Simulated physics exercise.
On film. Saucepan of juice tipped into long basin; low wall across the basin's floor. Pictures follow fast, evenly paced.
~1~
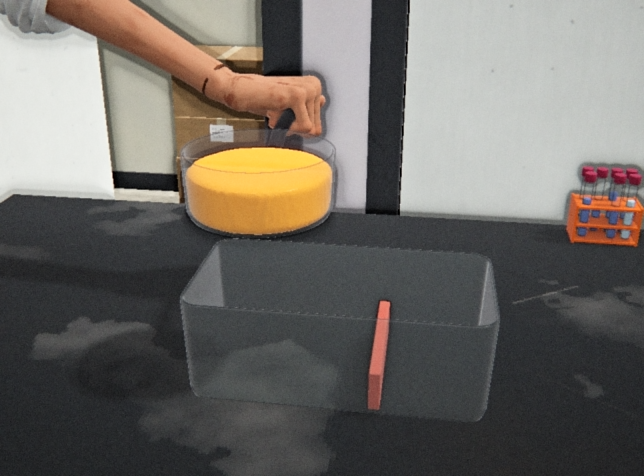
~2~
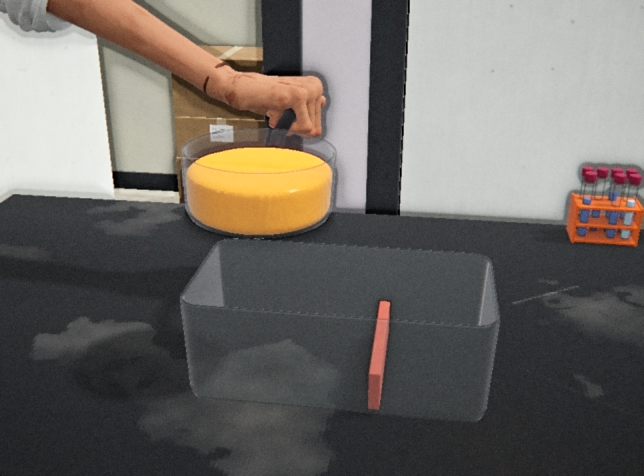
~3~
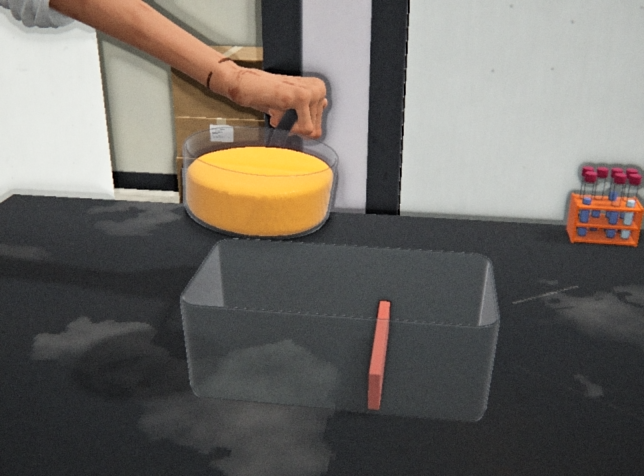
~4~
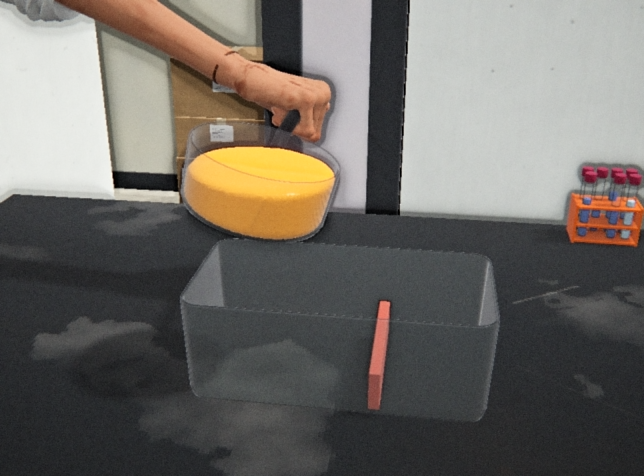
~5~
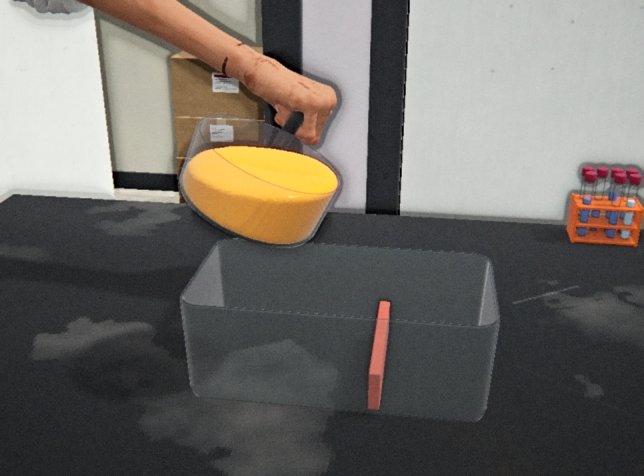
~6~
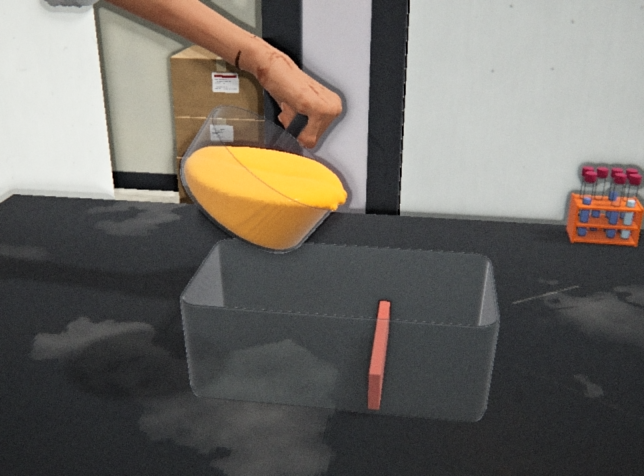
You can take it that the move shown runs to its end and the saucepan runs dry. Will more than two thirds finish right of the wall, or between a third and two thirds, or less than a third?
Right of the wall there will be less than a third.
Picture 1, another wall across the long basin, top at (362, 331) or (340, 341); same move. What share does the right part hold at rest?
First try 40 per cent, second try 60 per cent.
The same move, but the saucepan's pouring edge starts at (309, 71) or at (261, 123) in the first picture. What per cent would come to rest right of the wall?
First about 15, then 15 per cent.
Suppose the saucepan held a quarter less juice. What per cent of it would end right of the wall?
Some 10 parts in a hundred.
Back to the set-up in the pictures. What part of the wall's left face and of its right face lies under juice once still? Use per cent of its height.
On the left 50 %, on the right 20 %.
A moment on, the saucepan is tipped right over and 14 per cent is still to pour, 46 is left of the wall and 17 right of it.
Next, the saucepan is tipped right over and 2 per cent is still to pour, 71 is left of the wall and 20 right of it.
Then the saucepan is tipped right over and 0 per cent is still to pour, 75 is left of the wall and 21 right of it.
Later the saucepan is tipped right over and 0 per cent is still to pour, 76 is left of the wall and 21 right of it.
At rest 76 per cent lies left of the wall, 21 right of it and 3 outside.
